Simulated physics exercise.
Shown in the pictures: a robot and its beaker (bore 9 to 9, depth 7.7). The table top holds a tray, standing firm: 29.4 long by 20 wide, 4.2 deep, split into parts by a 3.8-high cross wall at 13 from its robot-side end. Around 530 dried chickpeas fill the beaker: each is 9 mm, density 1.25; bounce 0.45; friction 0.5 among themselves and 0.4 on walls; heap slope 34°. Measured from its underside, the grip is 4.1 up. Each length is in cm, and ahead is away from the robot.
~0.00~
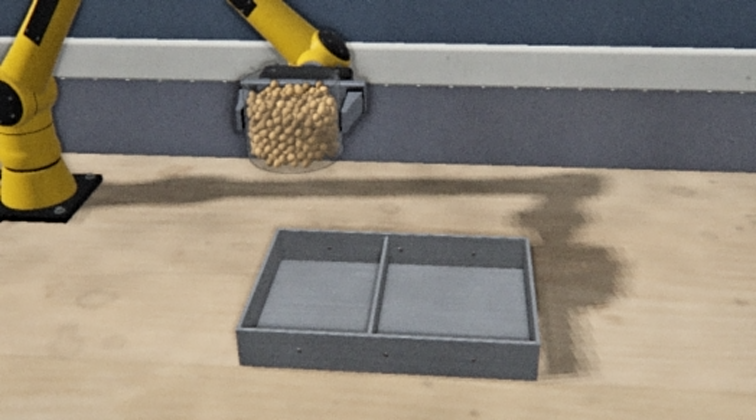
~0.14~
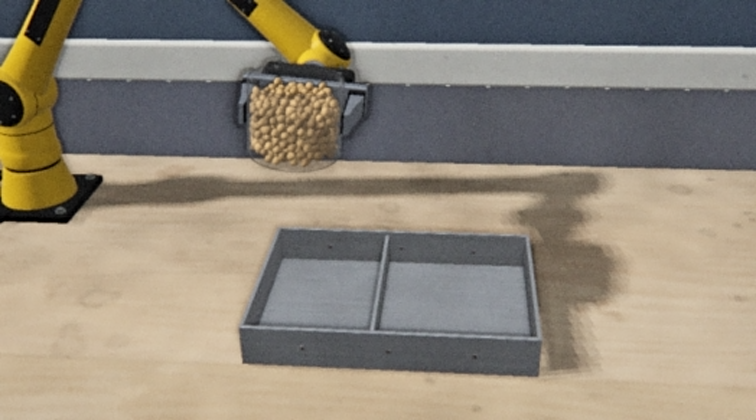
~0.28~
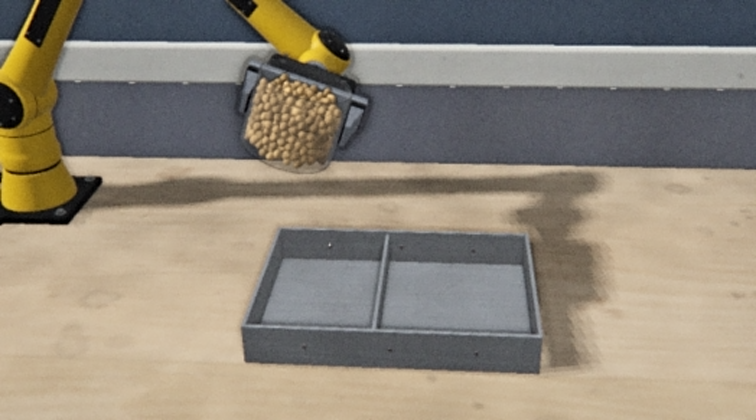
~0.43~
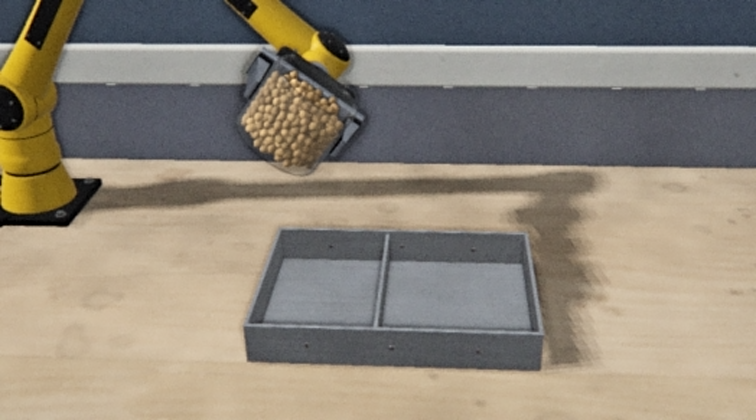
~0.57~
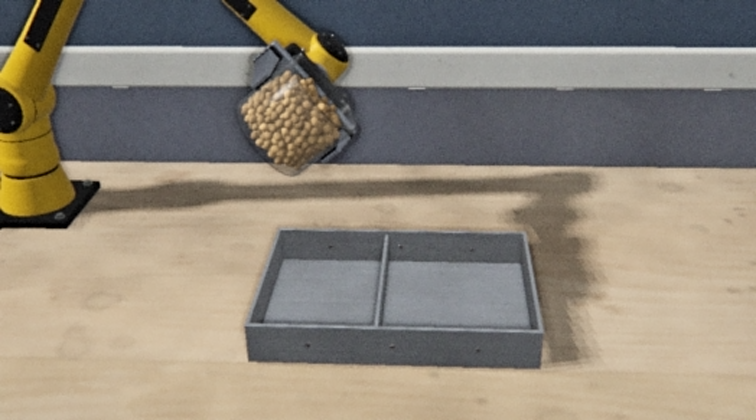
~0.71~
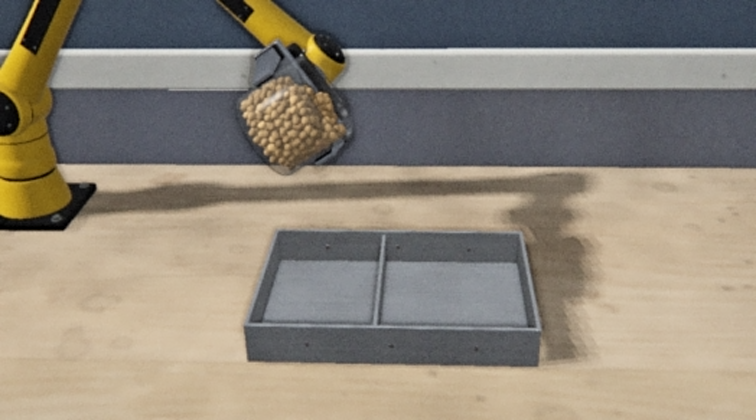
On a pale wooden table top, a yellow robot arm steadily tilting a clear beaker of chickpeas above a grey divided tray.
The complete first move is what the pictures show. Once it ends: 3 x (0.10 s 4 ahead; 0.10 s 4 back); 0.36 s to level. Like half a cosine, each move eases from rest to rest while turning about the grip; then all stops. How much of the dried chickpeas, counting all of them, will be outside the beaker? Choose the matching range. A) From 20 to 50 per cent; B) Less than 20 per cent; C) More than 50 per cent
A.
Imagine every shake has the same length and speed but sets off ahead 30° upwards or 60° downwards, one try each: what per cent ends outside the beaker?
I'd say close to 65 percent for the first and close to 15 percent for the second.
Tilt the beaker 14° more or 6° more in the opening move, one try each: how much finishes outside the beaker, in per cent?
It would be around 70 and 55 per cent.
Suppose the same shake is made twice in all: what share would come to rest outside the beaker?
Result: Approximately 35 per cent.
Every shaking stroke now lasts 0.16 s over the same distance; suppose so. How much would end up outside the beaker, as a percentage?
Then roughly 15 percent.
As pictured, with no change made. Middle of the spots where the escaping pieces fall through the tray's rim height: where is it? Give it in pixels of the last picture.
Centre: Roughly (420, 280).
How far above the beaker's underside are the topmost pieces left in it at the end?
Height at rest: About 6.5 centimetres.
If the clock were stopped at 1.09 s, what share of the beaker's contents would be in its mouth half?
Some 55 per cent.
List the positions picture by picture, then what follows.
In the first picture, beaker middle at (293, 119), level; upper third of the load around (291, 107), from x 250 to 335, top at y 85; 529 in the beaker.
In the second picture, beaker middle at (295, 118), tilted 5° forward; upper third of the load around (293, 106), from x 255 to 335, top at y 80.
In the third picture, beaker middle at (296, 117), tilted 19° forward; upper third of the load around (287, 104), from x 250 to 340, top at y 75.
In the fourth picture, beaker middle at (296, 117), tilted 37° forward; upper third of the load around (285, 102), from x 245 to 340, top at y 75.
In the fifth picture, beaker middle at (296, 117), tilted 51° forward; upper third of the load around (284, 101), from x 245 to 335, top at y 75.
In the sixth picture, beaker middle at (294, 117), tilted 56° forward; upper third of the load around (282, 102), from x 245 to 340, top at y 80; 529 in the beaker.
After 1.09 s, tilted 56° forward, highest piece 26 above the table; 383 in the beaker, 91 in the far-side part, 15 in the robot-side part, 40 in flight or on a rim.
After 1.48 s, tilted 31° forward, highest piece 25 above the table; 311 in the beaker, 162 in the far-side part, 47 in the robot-side part, 2 on the table or floor, 7 in flight or on a rim.
After 1.87 s, level, highest piece 26 above the table; 311 in the beaker, 168 in the far-side part, 47 in the robot-side part, 3 on the table or floor.
After 2.92 s, level, highest piece 26 above the table; 311 in the beaker, 168 in the far-side part, 47 in the robot-side part, 3 on the table or floor.
At rest, 311 in the beaker, 168 in the far-side part, 47 in the robot-side part, 3 on the table or floor. That is 41 % outside the beaker.
